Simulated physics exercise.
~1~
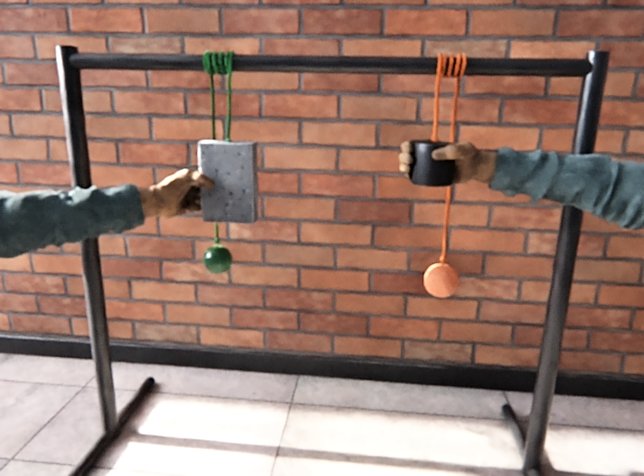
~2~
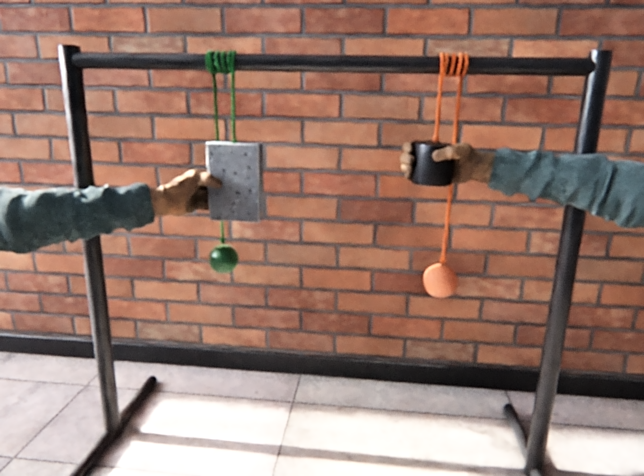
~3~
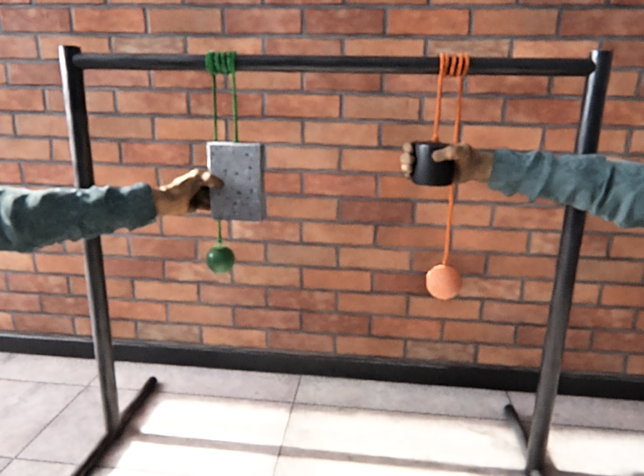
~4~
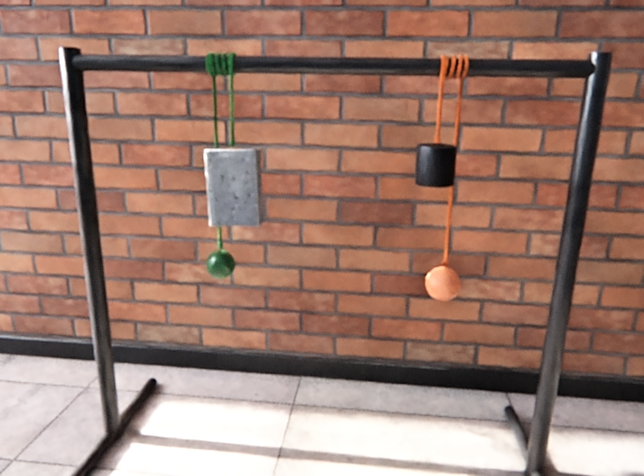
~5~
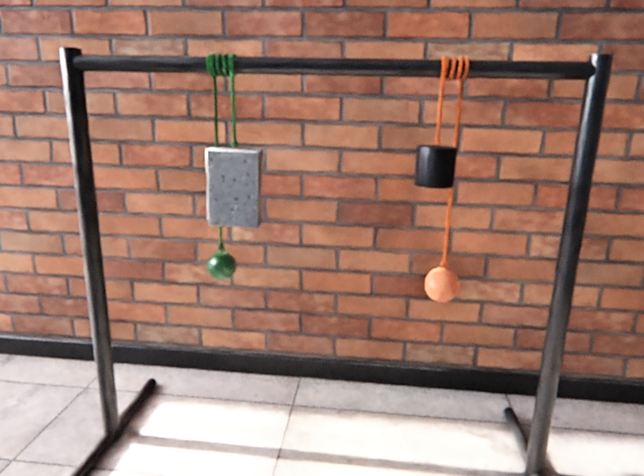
A gray speckled block on a green cord was nudged slightly right by a hand while another hand held a black cylinder on an orange cord; both hands let go and left, and the block and cylinder stayed hanging from the rail.
